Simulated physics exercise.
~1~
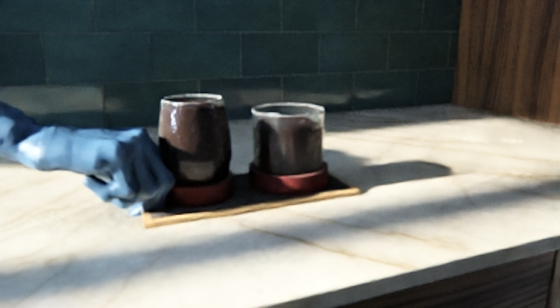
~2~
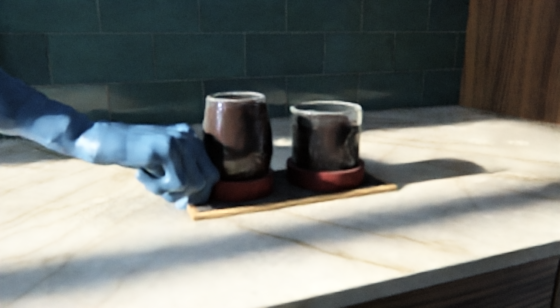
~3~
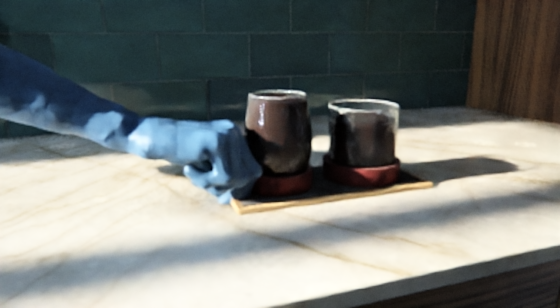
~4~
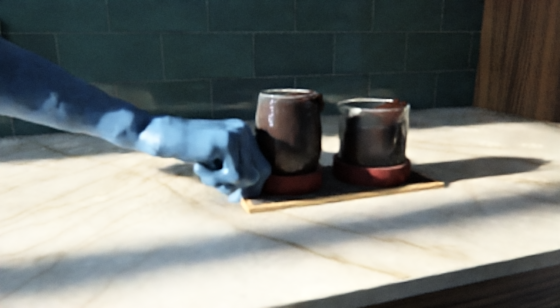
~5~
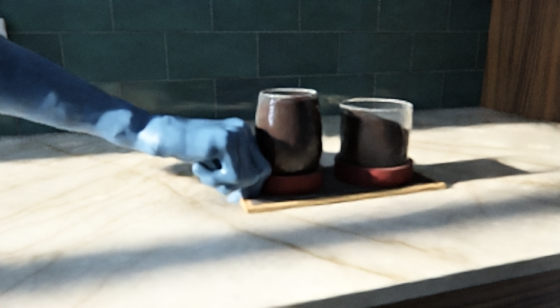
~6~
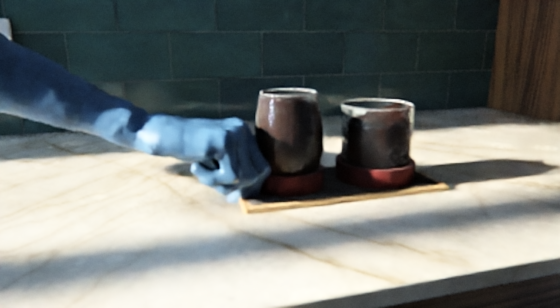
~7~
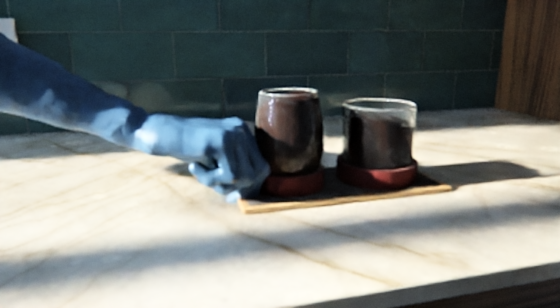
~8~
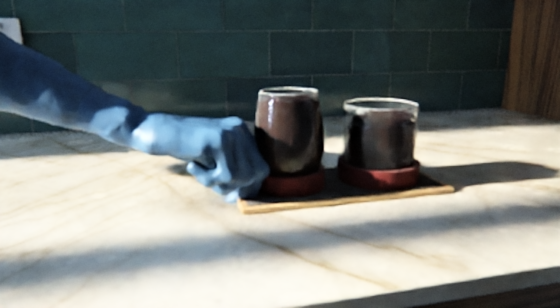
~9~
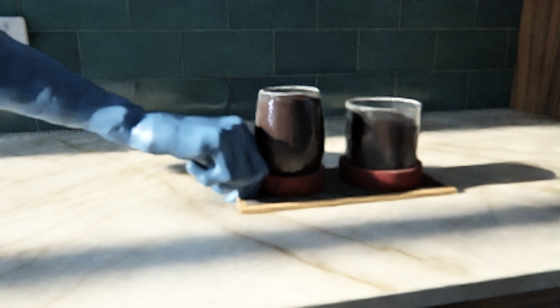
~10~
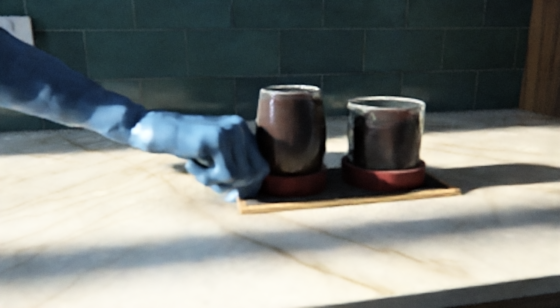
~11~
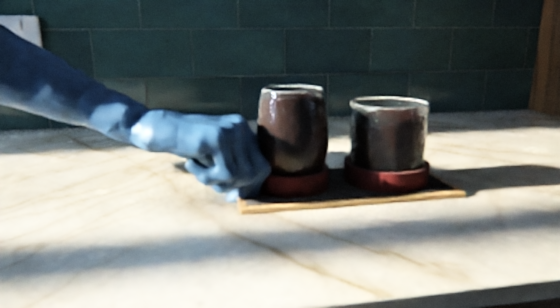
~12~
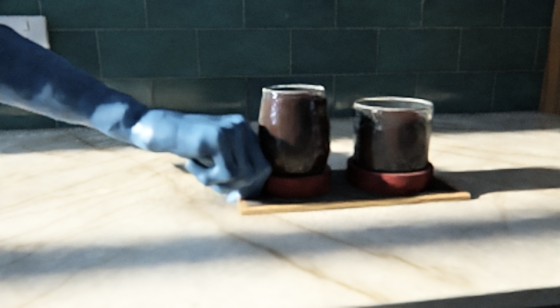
In the video, a blue-gloved hand slides a thin tray holding two dark, open cups in reddish holders to the right across a pale, veined countertop, then stops, and the cups remain upright side by side with the hand still resting at the tray's left end.
